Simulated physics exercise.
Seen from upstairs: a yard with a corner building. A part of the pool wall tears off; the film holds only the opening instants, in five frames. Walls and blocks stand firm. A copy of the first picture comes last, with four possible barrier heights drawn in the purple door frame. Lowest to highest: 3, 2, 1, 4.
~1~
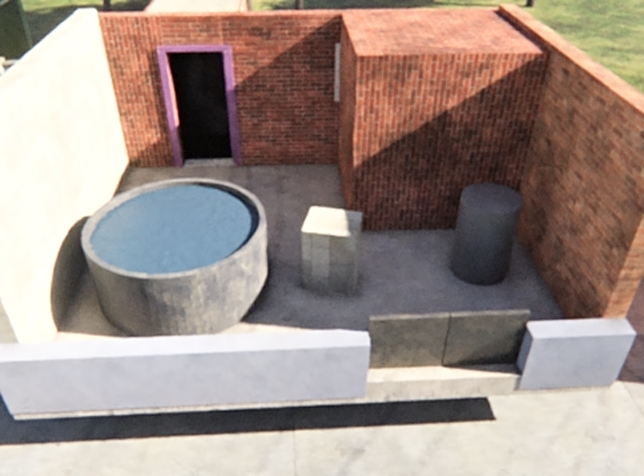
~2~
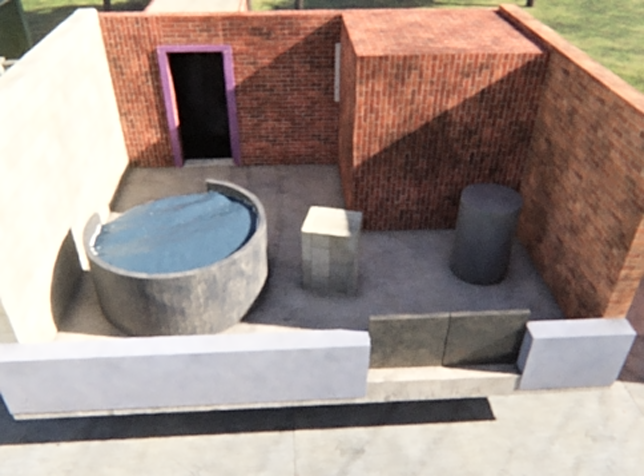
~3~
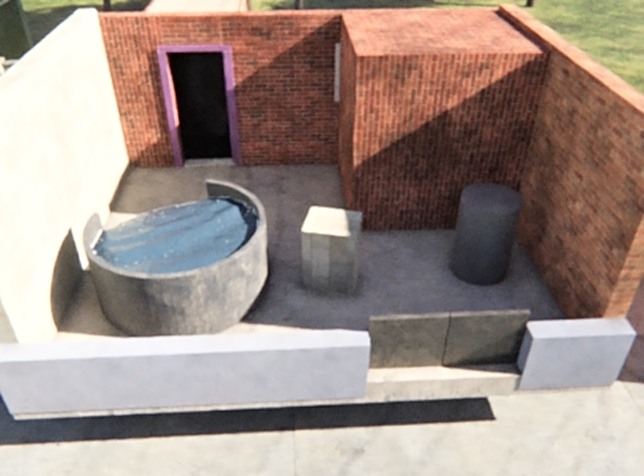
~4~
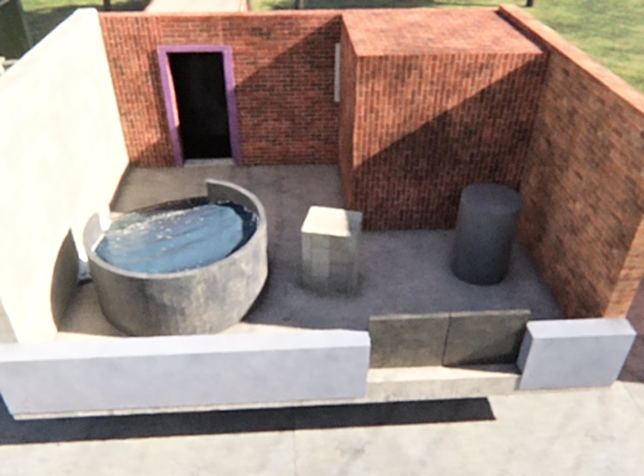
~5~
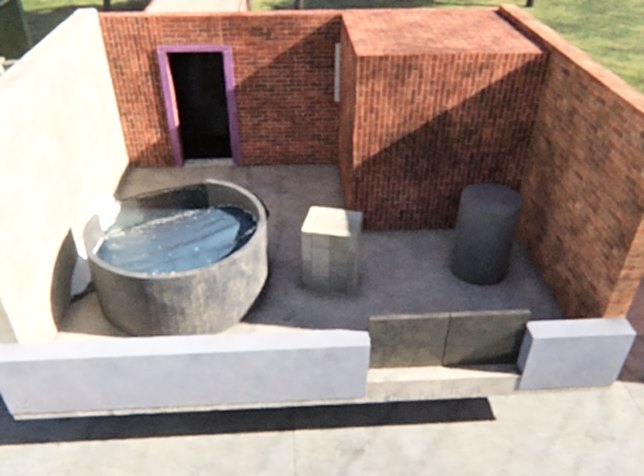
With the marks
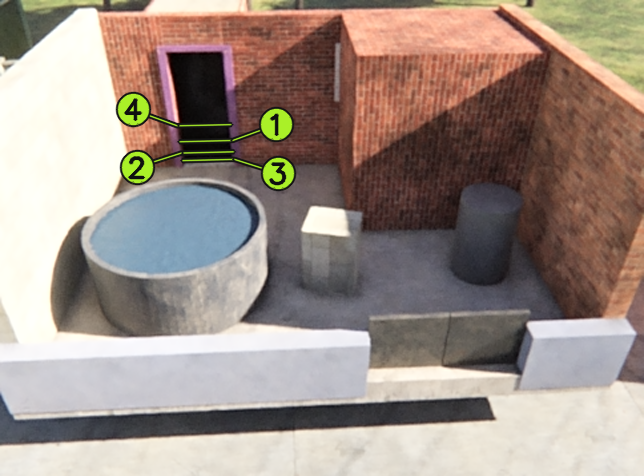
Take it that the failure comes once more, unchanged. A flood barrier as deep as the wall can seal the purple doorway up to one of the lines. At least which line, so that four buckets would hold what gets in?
It is 1.
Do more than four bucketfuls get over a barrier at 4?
No, that is safe.
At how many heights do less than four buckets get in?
Two of the four.
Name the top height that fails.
That is height 2.
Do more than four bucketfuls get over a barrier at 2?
Yes, it does.
On the marked copy, 1 at (206, 141); 2 at (207, 152); 3 at (208, 159); 4 at (204, 125); from the bottom up 3, 2, 1, 4.
Choosing 1, a splash gets over, under a bucket.
Choosing 2, about 11 bucketfuls get in.
Choosing 3, dozens of bucketfuls pour in.
Choosing 4, nothing gets over.
